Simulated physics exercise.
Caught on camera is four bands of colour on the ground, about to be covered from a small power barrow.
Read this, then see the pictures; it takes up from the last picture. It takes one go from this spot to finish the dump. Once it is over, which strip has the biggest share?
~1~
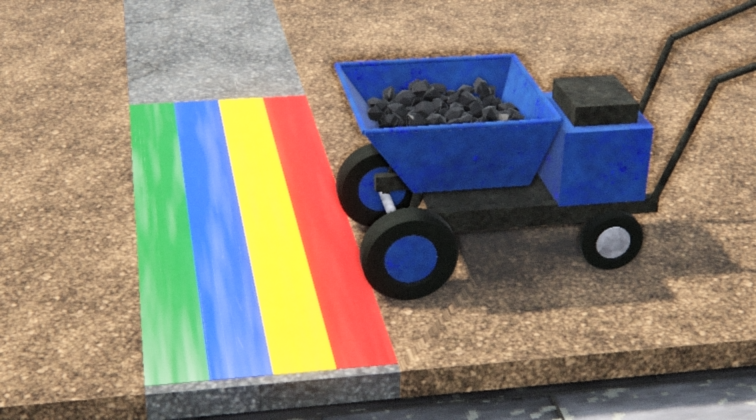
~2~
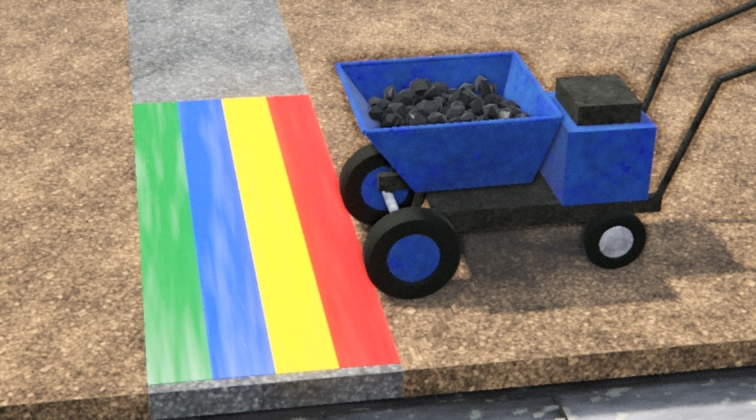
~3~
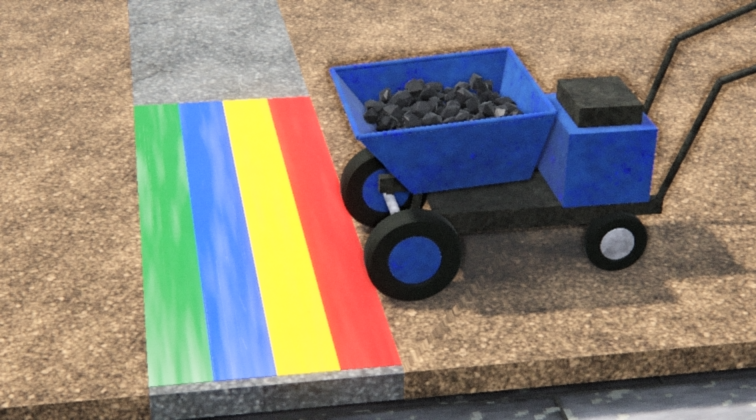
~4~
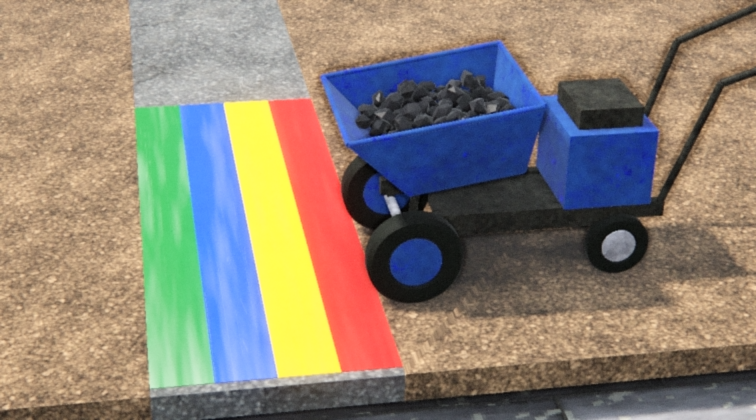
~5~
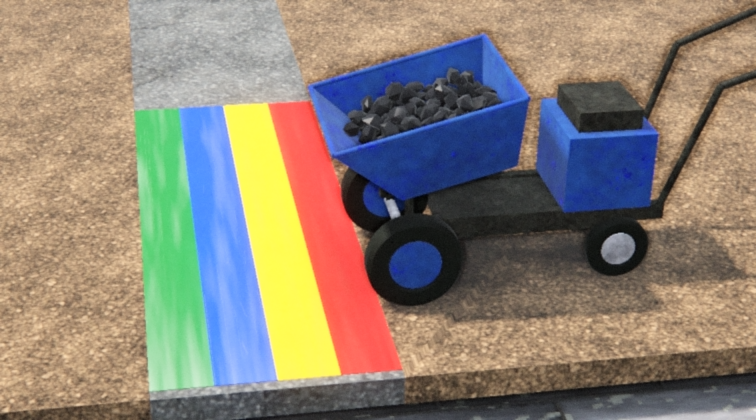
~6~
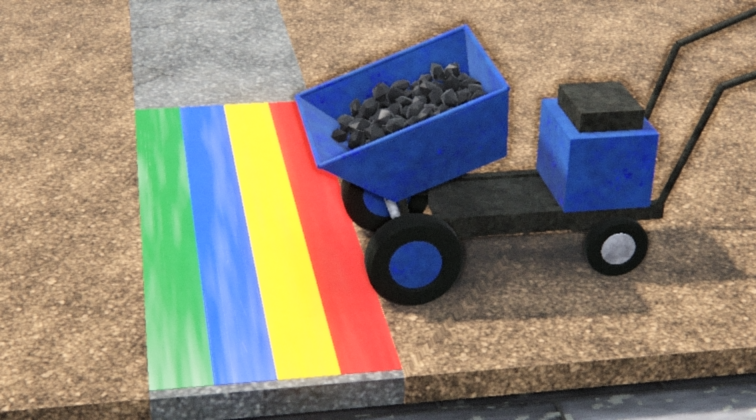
Biggest share: The blue strip.
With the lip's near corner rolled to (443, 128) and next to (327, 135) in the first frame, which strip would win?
Well, from the first place it would be yellow, and from the second the green one.
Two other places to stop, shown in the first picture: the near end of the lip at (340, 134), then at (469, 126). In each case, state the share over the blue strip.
First spot: Roughly 20 percent; second spot: Roughly 10 percent.
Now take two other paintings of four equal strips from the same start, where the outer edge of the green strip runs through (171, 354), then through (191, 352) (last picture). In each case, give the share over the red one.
In order, 0 % and 0 %.
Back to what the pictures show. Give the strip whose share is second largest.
The strip in second place is the green strip.
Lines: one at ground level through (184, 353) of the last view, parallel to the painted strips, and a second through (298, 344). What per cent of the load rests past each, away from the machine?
Result, first then second: 20 %, 70 %.
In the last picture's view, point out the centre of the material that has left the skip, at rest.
About (211, 271).
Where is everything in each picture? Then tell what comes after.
In the first picture, lip of the skip near (365, 132), level; top of the load near (454, 115), lumps of coal; red strip near (356, 329); yellow strip near (296, 334); blue strip near (235, 339); green strip near (174, 344).
In the second picture, lip of the skip near (365, 133), tipped barely; top of the load near (455, 113).
In the third picture, lip of the skip near (359, 138), tipped barely; top of the load near (450, 113).
In the fourth picture, lip of the skip near (349, 145), tipped a little; top of the load near (478, 107).
In the fifth picture, lip of the skip near (335, 156), tipped a little; top of the load near (454, 103).
In the sixth picture, lip of the skip near (320, 167), tipped clearly; top of the load near (458, 107); red strip near (360, 334); yellow strip near (301, 339); blue strip near (240, 344); green strip near (178, 349).
Shortly afterwards, skip tipped steeply; the whole lot in the skip.
Next, skip tipped right over; the bulk in the skip; a little over the blue strip; only a few over the green strip; only a few off the paint.
Some moments later, skip tipped right over; near a third in the skip; only a few over the yellow strip; near a third over the blue strip; near a quarter over the green strip; a little off the paint.
In the end, skip tipped right over; near a third in the skip; none at all over the red strip; only a few over the yellow strip; near a third over the blue strip; near a quarter over the green strip; a little off the paint.
